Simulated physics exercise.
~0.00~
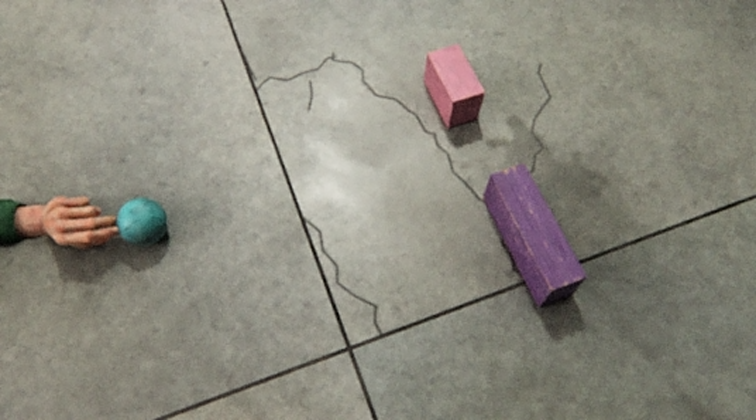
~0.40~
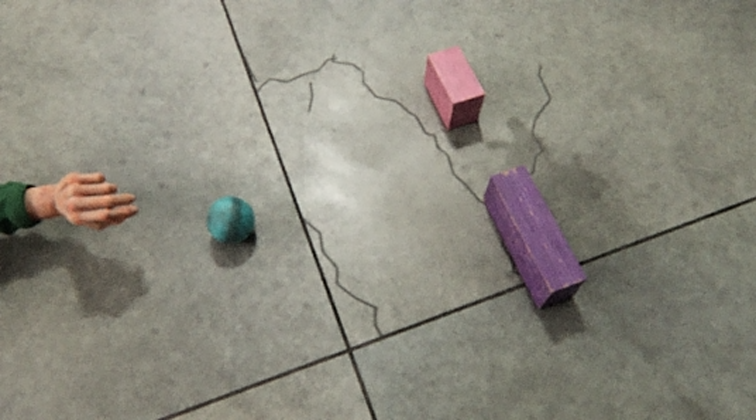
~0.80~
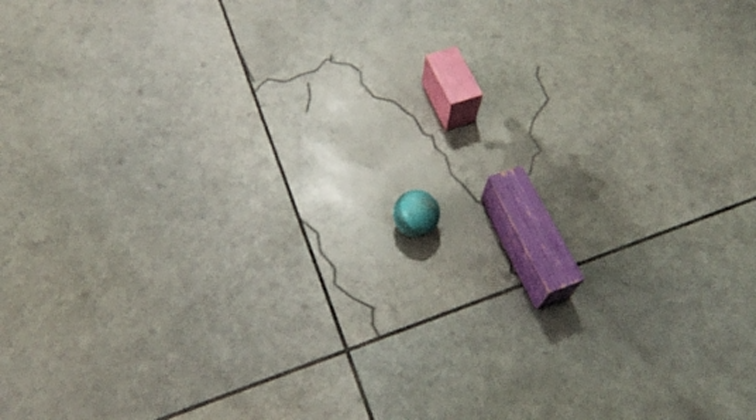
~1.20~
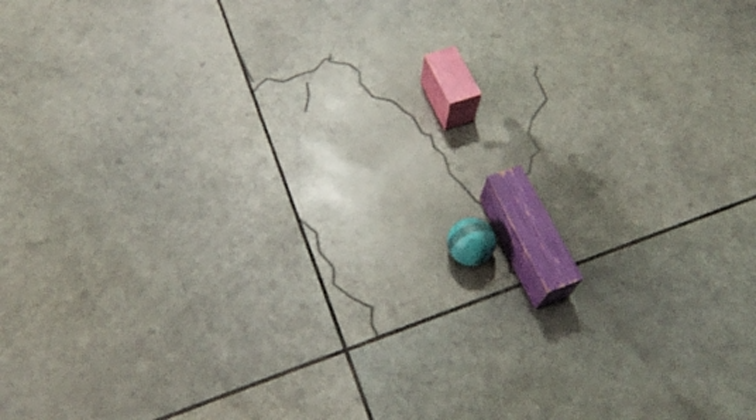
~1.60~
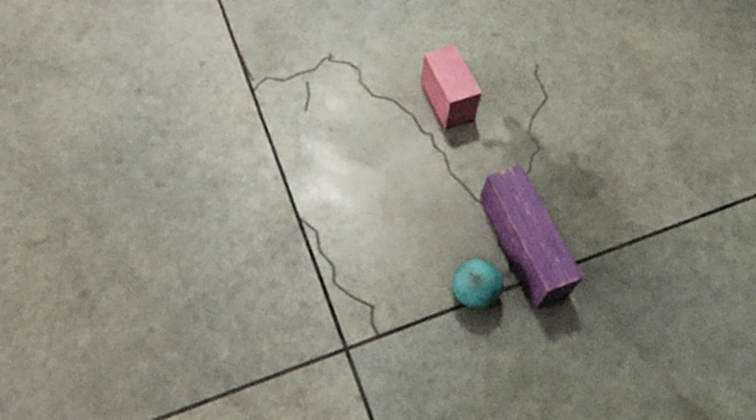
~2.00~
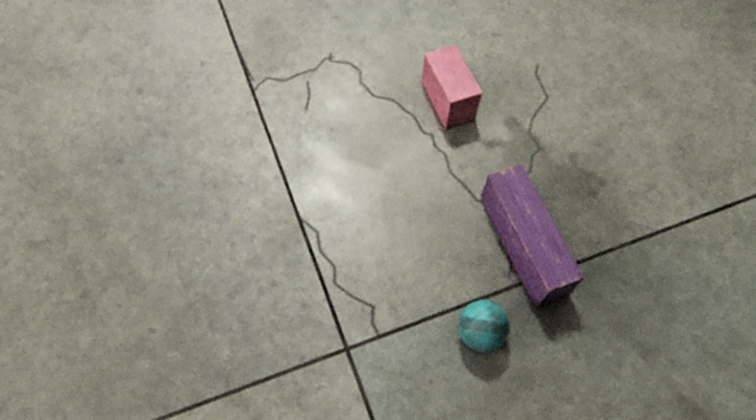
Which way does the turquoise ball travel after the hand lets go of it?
The turquoise ball rolls to the right across the floor, towards the purple block.
